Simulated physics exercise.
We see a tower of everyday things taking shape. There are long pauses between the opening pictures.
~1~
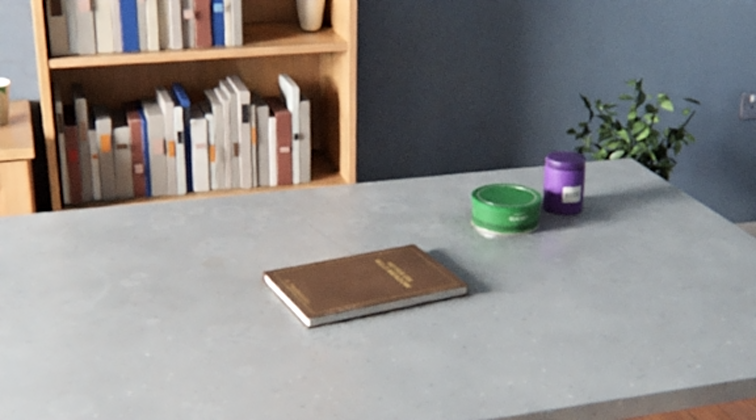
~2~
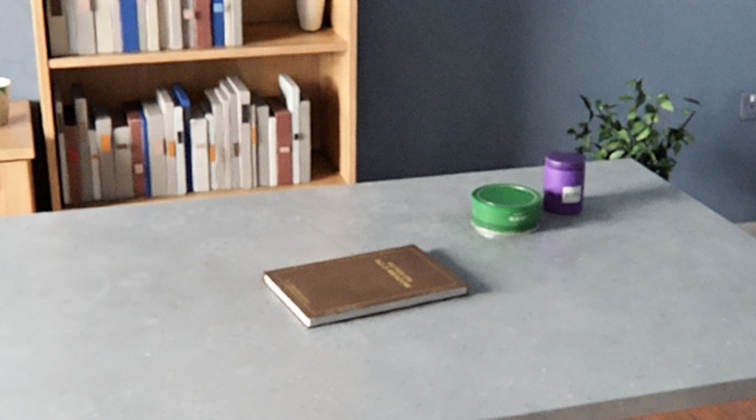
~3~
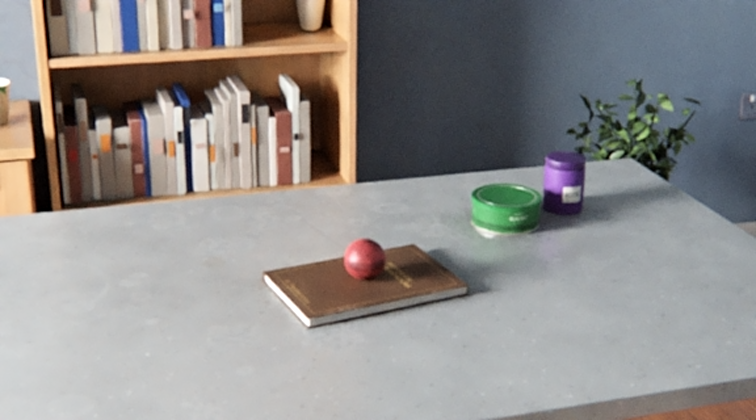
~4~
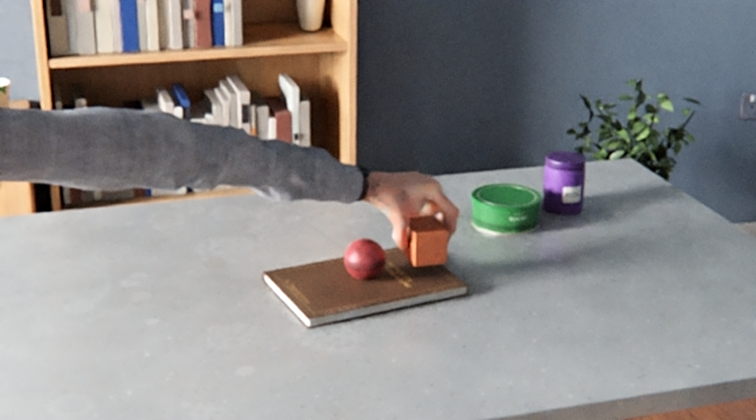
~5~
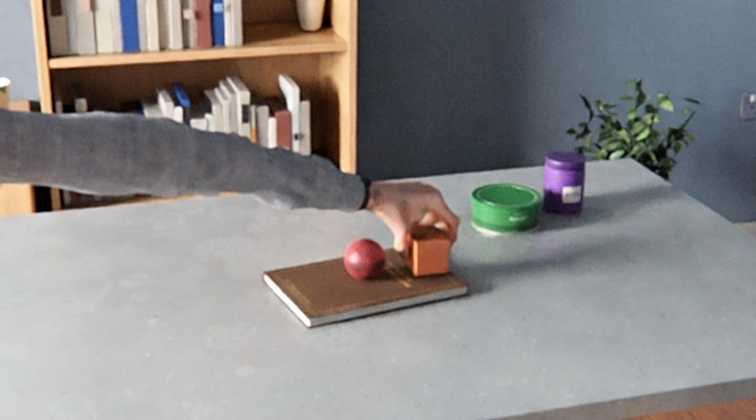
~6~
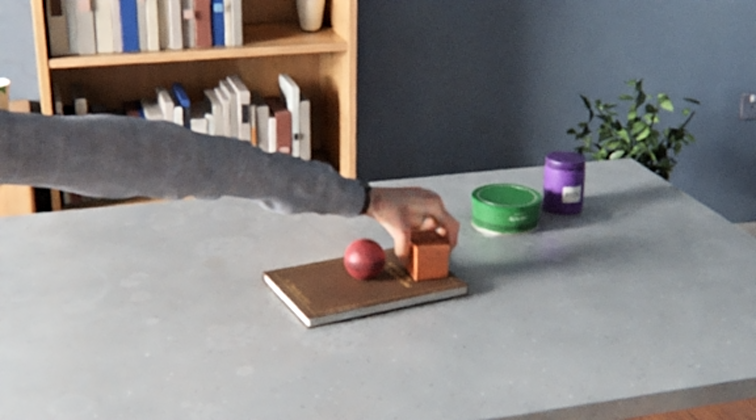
The footage shows a brown book on a gray table near a green tub and a purple container; a red ball appears on the book, then a hand lowers an orange block onto it, right of the ball, still gripping it.
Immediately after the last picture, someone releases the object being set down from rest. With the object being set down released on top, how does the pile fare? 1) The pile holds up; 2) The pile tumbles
The pile holds up.
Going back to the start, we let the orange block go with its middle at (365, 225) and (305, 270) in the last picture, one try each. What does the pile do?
Case A: It comes down; case B: It does not fall.
Then, 0.50 s on from there, no change.
Then, 1.40 s on from there, orange block resting near (426, 255).
Then, 2.80 s on from there, things are still on the move.
In the end, all 5 unmoved. At the end, from the last picture's camera, orange block near (426, 255). The pile holds.
